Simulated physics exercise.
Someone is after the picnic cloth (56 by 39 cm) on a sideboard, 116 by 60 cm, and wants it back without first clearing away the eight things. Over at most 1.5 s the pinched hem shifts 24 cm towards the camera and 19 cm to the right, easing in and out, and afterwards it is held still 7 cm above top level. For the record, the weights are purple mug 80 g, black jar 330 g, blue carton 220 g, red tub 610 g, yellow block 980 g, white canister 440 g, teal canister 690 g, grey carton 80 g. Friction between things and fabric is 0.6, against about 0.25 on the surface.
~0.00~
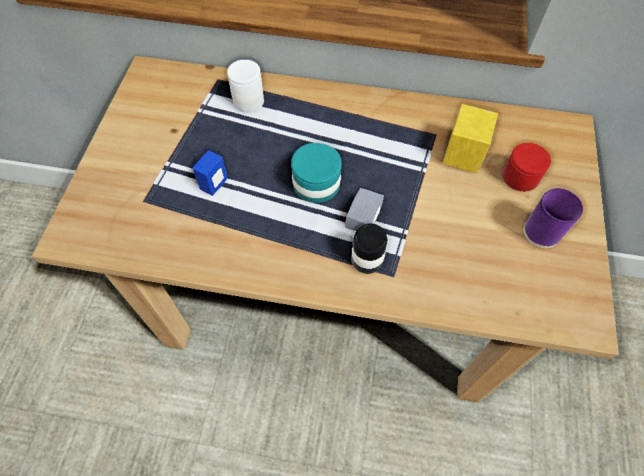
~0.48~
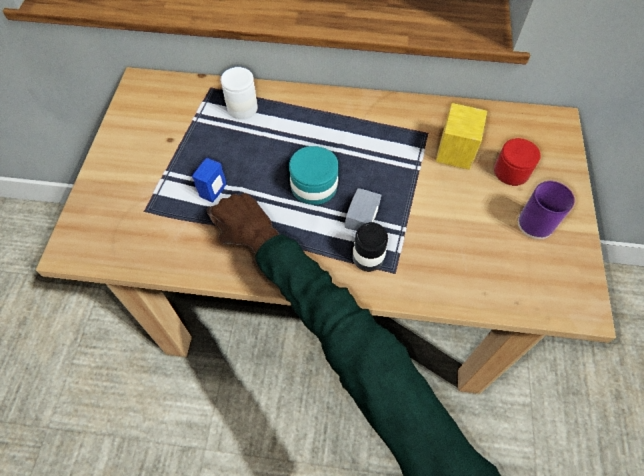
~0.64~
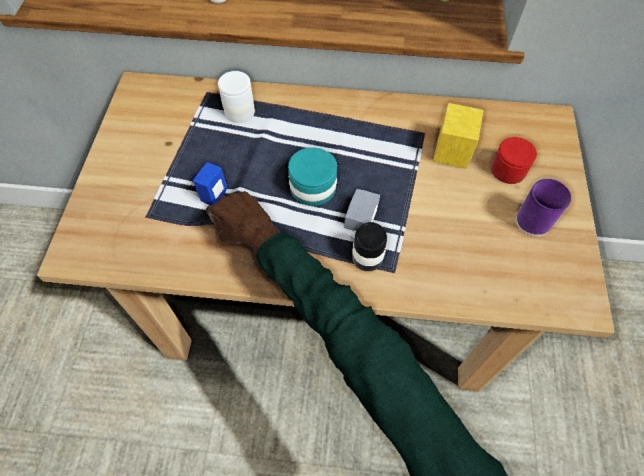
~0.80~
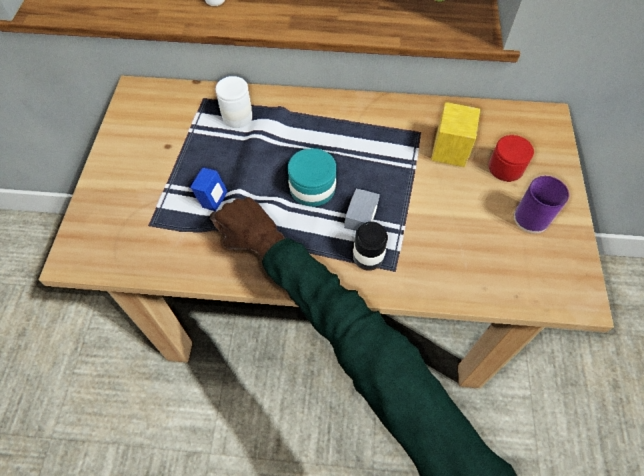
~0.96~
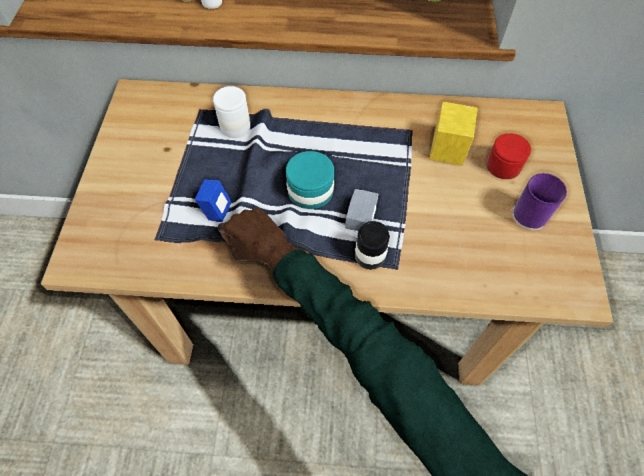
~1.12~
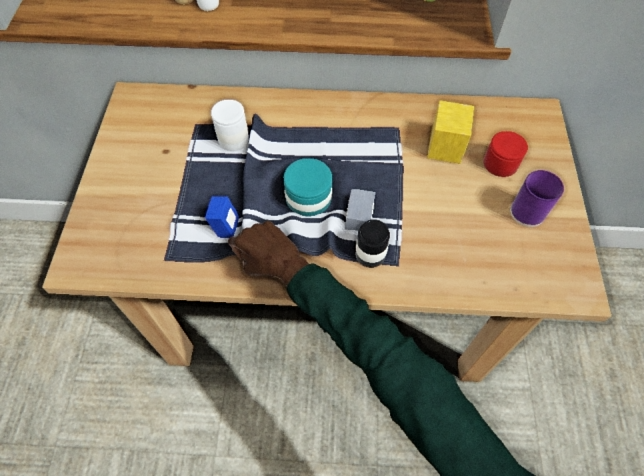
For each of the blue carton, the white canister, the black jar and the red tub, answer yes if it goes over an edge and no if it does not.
Answers: Blue carton yes, white canister no, black jar no, red tub no.
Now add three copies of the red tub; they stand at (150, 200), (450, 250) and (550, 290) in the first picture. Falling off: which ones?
In turn: Goes over, stays up, remains.
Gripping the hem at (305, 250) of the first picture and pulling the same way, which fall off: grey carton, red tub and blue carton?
Afterwards grey carton comes off, red tub is still on top and blue carton comes off.
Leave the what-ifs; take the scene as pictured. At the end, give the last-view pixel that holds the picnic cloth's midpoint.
Midpoint, last view: Approx. (279, 259).
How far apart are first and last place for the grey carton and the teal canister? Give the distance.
The grey carton shifts 6 cm and the teal canister shifts 25 cm.
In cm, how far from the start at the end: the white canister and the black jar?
Net shift, approx.: White canister = 35 cm, black jar = 4 cm.
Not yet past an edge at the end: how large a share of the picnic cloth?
Share within the edges: Approx. 75 %.
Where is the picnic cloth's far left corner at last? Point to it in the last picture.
In the final picture you'd find it somewhere near (172, 239).
At 1.4 s, 100 % of the picnic cloth is still over the top; blue carton 16 cm off its start, white canister 15 cm off its start, teal canister 6 cm off its start.
At 1.6 s, 90 % of the picnic cloth is still over the top; blue carton on its side, 24 cm off its start, white canister 24 cm off its start, black jar 2 cm off its start.
At 1.9 s, 85 % of the picnic cloth is still over the top; blue carton over the edge, white canister 32 cm off its start at (222, 199), black jar 4 cm off its start at (391, 238).
At 2.1 s, 80 % of the picnic cloth is still over the top; blue carton over the edge, white canister 36 cm off its start, black jar 5 cm off its start.
At 3.7 s, 75 % of the picnic cloth is still over the top; blue carton over the edge, white canister 36 cm off its start at (216, 216), black jar 5 cm off its start at (396, 241), red tub 0 cm off its start at (510, 144).
